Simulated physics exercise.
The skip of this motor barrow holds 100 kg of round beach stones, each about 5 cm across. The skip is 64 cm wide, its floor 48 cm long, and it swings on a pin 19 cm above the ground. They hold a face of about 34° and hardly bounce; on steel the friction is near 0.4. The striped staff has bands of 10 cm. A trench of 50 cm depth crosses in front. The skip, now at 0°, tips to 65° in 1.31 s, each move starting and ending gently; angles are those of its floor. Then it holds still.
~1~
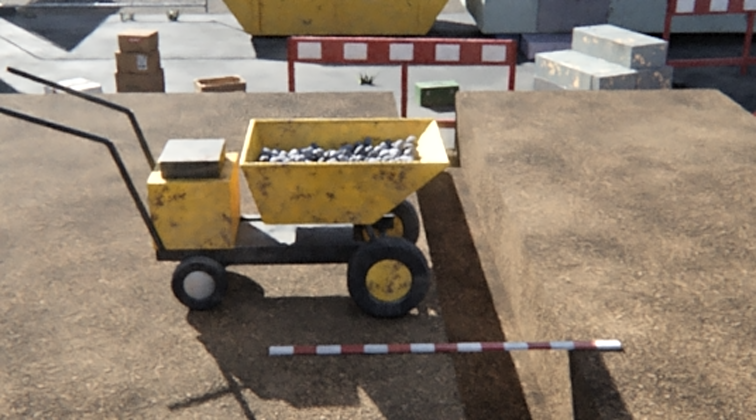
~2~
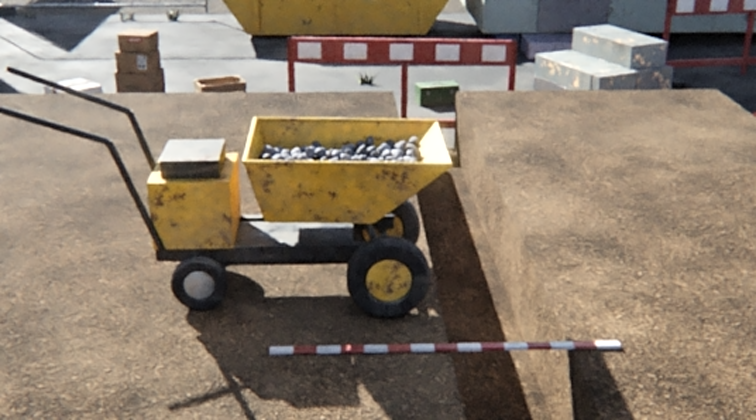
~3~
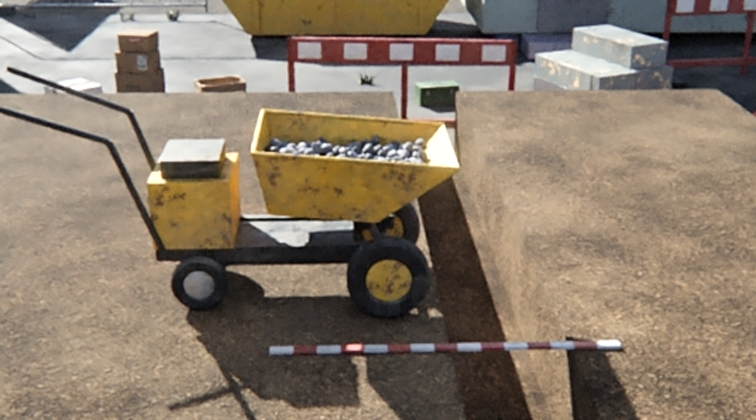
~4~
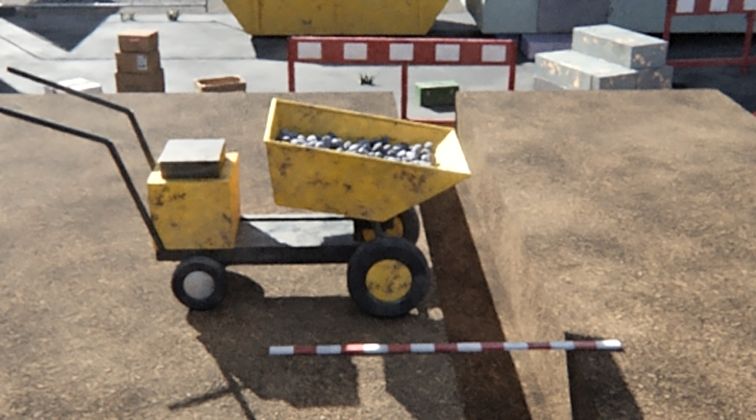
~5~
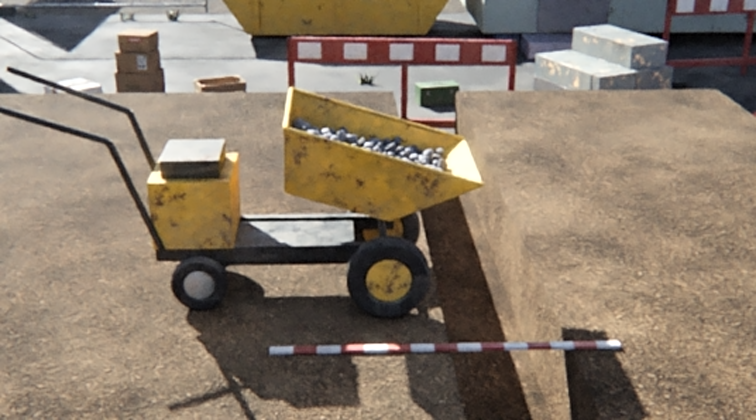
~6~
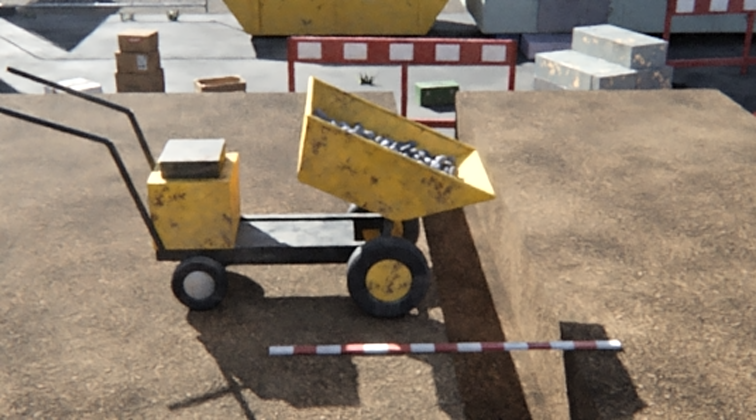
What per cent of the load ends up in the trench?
Roughly 38 per cent ends in the trench.
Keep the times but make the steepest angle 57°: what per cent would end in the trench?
In that case some 50 per cent.
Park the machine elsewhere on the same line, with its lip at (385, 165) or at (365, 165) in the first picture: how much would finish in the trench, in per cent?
About 100 and 100 per cent.
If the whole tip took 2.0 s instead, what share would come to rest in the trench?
Then about 45 per cent.
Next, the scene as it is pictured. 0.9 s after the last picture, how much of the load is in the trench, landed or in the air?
About 20 per cent by then.
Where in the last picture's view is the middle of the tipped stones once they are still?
Around (569, 281).
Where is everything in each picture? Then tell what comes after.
In the first picture, lip at (449, 164), floor tilted 0°, highest stones at (367, 151).
In the second picture, lip at (452, 165), floor tilted 1°, highest stones at (355, 151).
In the third picture, lip at (460, 169), floor tilted 5°, highest stones at (300, 150).
In the fourth picture, the skip is at 10°, its lip at (470, 176); the top of the load is at (303, 142).
In the fifth picture, the skip is at 17°, its lip at (483, 185); the top of the load is at (307, 132).
In the sixth picture, the skip is at 25°, its lip at (495, 197); the top of the load is at (317, 120).
Then, 0.4 s after the last picture the floor is at 55°, 100 % in the skip; the foremost stones are at (504, 223).
Then, 0.9 s after the last picture the floor is at 65°, 49 % in the skip, 20 % in the trench, 31 % past the trench; the foremost stones are at (621, 285).
Then, 1.2 s after the last picture the floor is at 65°, 11 % in the skip, 28 % in the trench, 61 % past the trench; the foremost stones are at (727, 289).
Then, 3.2 s after the last picture the floor is at 65°, 0 % in the skip, 38 % in the trench, 62 % past the trench; the foremost stones are past the picture's edge.
